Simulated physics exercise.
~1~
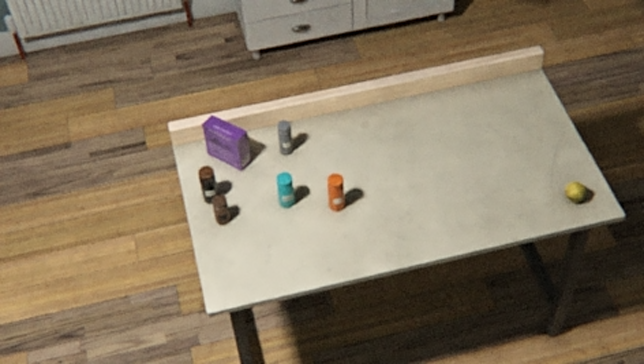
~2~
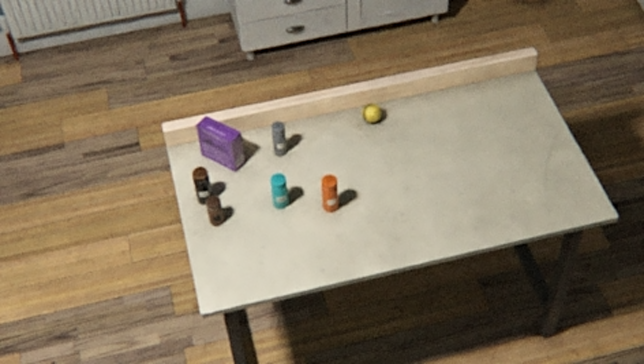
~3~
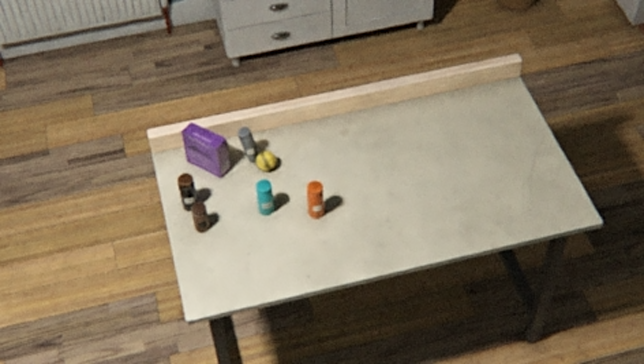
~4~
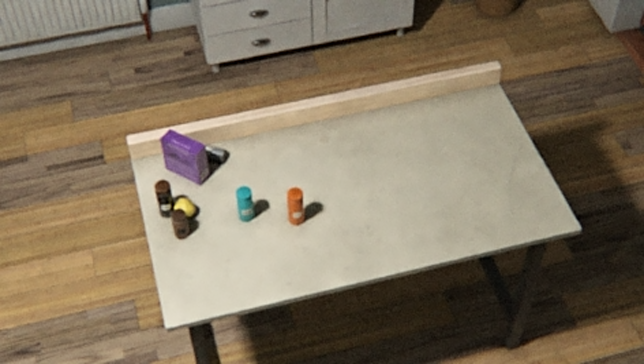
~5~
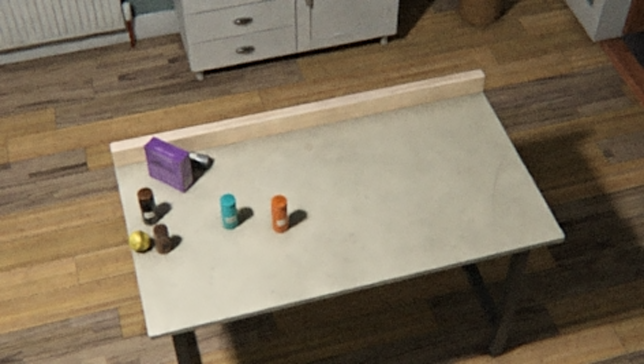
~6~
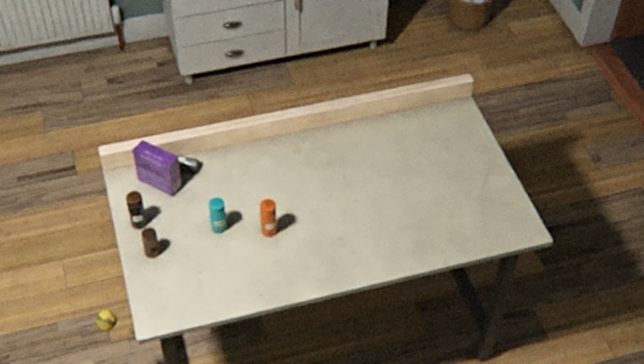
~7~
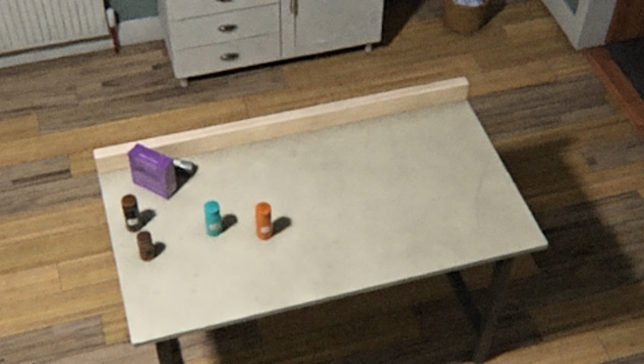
In this clip, a yellow ball rolls left across a table, rebounds off the far rail and knocks over the grey shaker, then passes between two dark shakers and drops off the left edge, leaving the grey shaker lying beside the purple packet and the others standing.
